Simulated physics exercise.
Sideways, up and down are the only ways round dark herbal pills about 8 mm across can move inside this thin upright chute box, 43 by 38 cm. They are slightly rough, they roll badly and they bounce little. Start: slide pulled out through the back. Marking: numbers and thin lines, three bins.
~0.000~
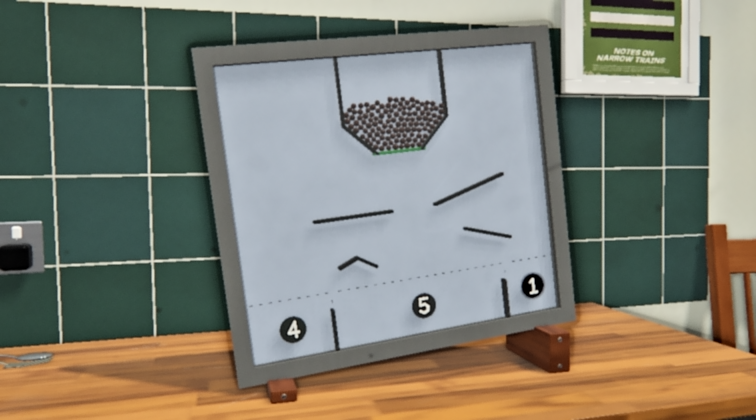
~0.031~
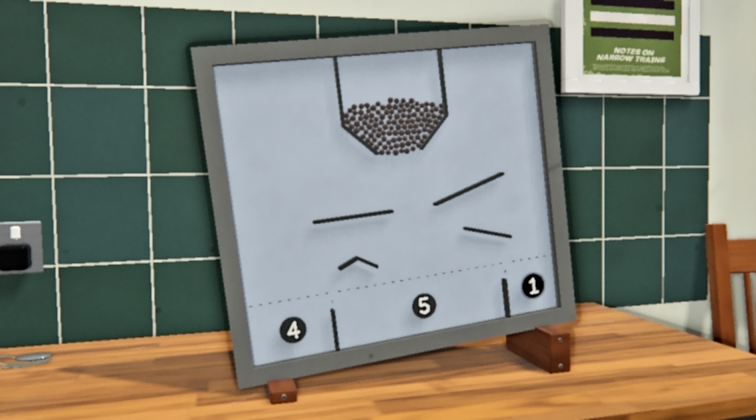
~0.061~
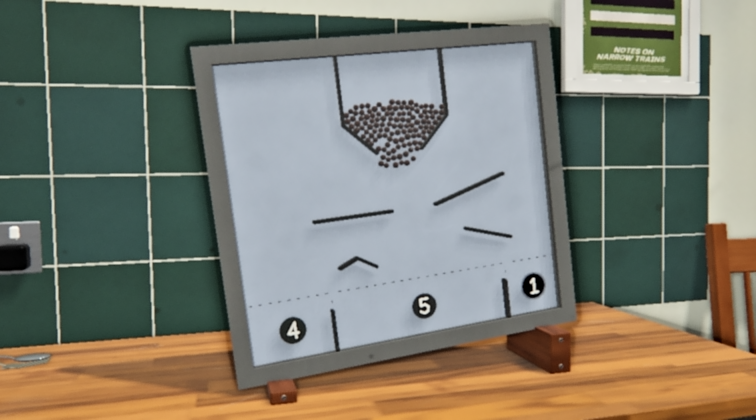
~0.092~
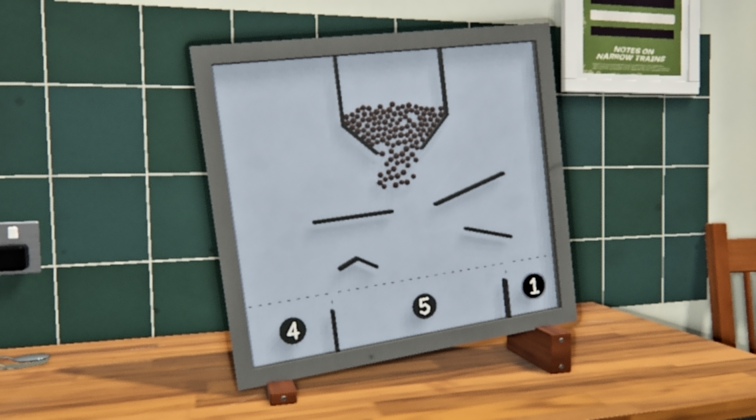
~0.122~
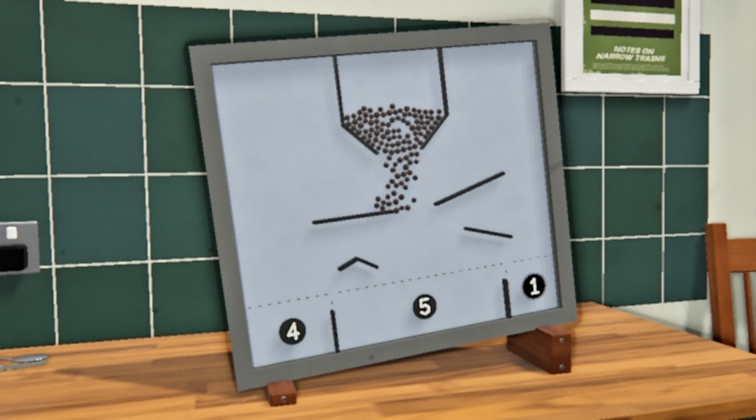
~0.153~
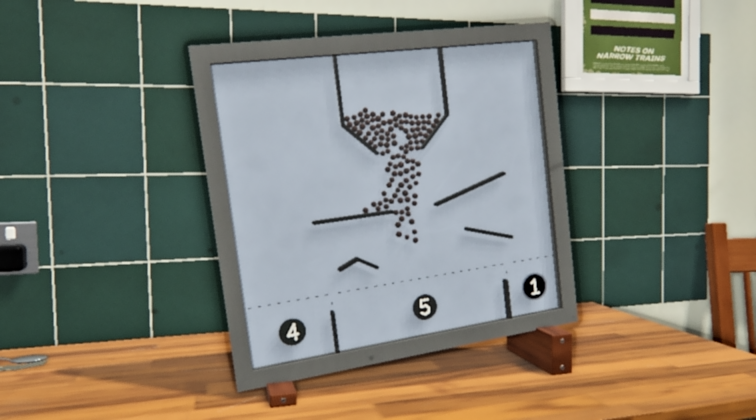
A grey-framed upright box leaning slightly left stood on a wooden table as its green slide vanished, and small dark balls poured from the funnel onto a sloping bar, some dropping past its right end.
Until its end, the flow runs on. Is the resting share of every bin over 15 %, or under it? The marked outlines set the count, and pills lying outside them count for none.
At rest - no. 1: Under; 4: Under; 5: Over.
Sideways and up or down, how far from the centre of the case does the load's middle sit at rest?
Offset approx. 1 cm right, 16 cm below.
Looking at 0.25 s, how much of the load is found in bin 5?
I'd say close to 20 in a hundred.
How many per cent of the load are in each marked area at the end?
Result: Bin 1 = 0, bin 4 = 0, bin 5 = 90.
After 0.25 s, the pills' middle is in line with and 2 cm below the centre; no. 5, 20 %.
After 0.37 s, the pills' middle is in line with and 10 cm below the centre; no. 5, 60 %.
After 0.60 s, the pills' middle is 1 cm right of and 16 cm below the centre; no. 5, 90 %.
At rest by 1.6 s, no. 1, 0 %, no. 4, 0 %, no. 5, 90 %, elsewhere 10 %.
